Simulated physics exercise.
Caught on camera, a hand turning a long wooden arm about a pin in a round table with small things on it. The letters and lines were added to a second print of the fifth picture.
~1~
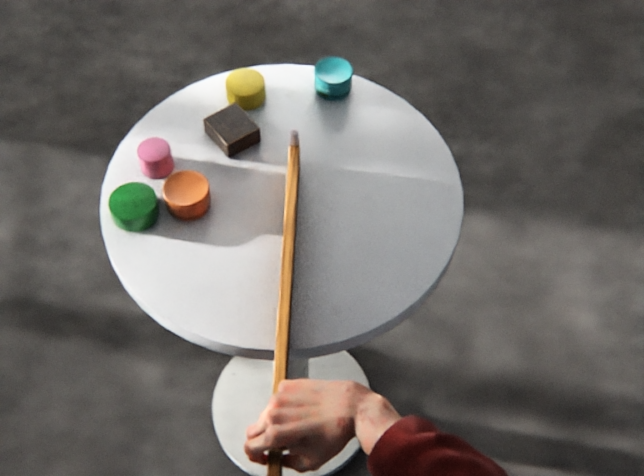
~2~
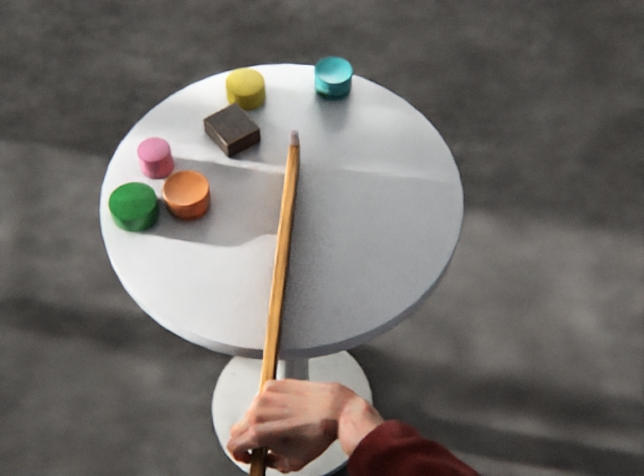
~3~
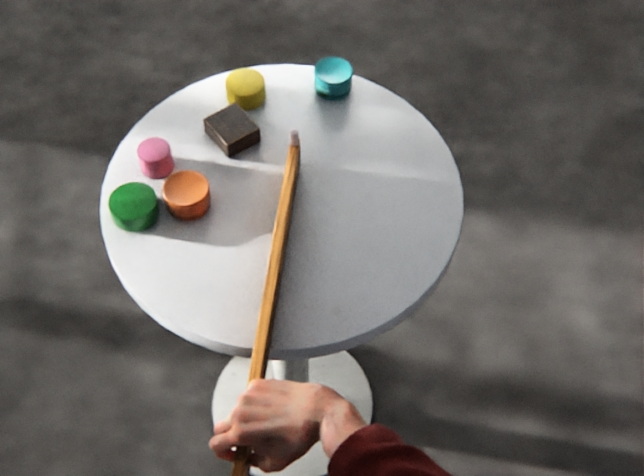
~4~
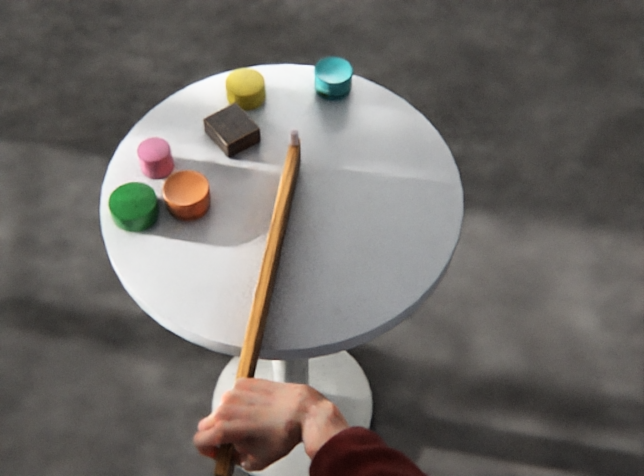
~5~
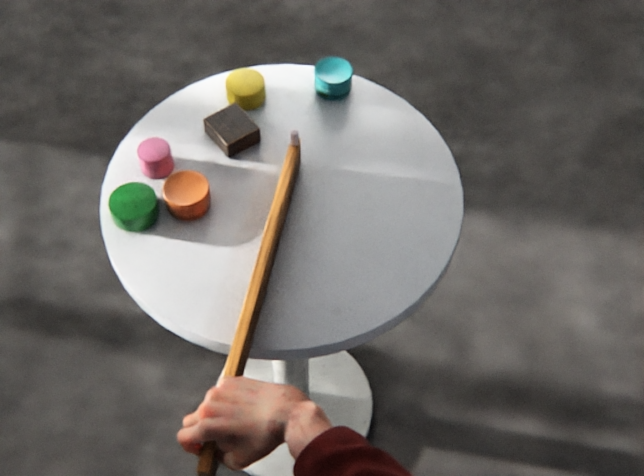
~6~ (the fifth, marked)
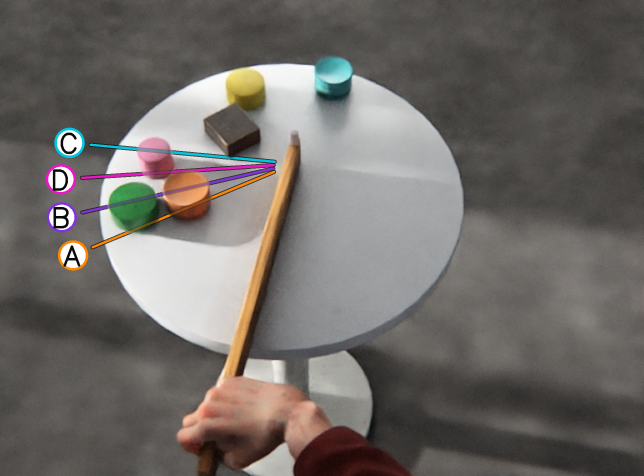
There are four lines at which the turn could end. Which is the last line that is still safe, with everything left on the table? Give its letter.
Stop at D.
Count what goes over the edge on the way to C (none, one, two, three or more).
One.
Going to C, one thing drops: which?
The green pot.
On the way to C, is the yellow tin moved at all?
By then, no.
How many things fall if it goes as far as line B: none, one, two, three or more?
In all, none.
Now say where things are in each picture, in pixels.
Black block (232, 130); yellow tin (246, 89); turquoise jar (333, 79), in the first frame.
Arm (284, 237); pink tin (156, 158), in the second frame.
Arm (278, 237); green pot (134, 207), in the third frame.
Arm (273, 237); yellow tin (246, 89), in the fourth frame.
Arm (268, 236); pink tin (156, 158); orange tub (187, 196); green pot (134, 207), in the fifth frame.
On the copy, A at (186, 208); B at (180, 190); C at (182, 153); D at (179, 171).
On D. First, arm (216, 216); turquoise jar (333, 79); green pot (134, 207).
Then, arm (184, 180); green pot (127, 194); pink tin (152, 154).
Finally, arm (178, 151); green pot (117, 152); pink tin (146, 127); nothing has fallen.
By contrast, A is safe but short; B is safe but short; C drops the green pot.
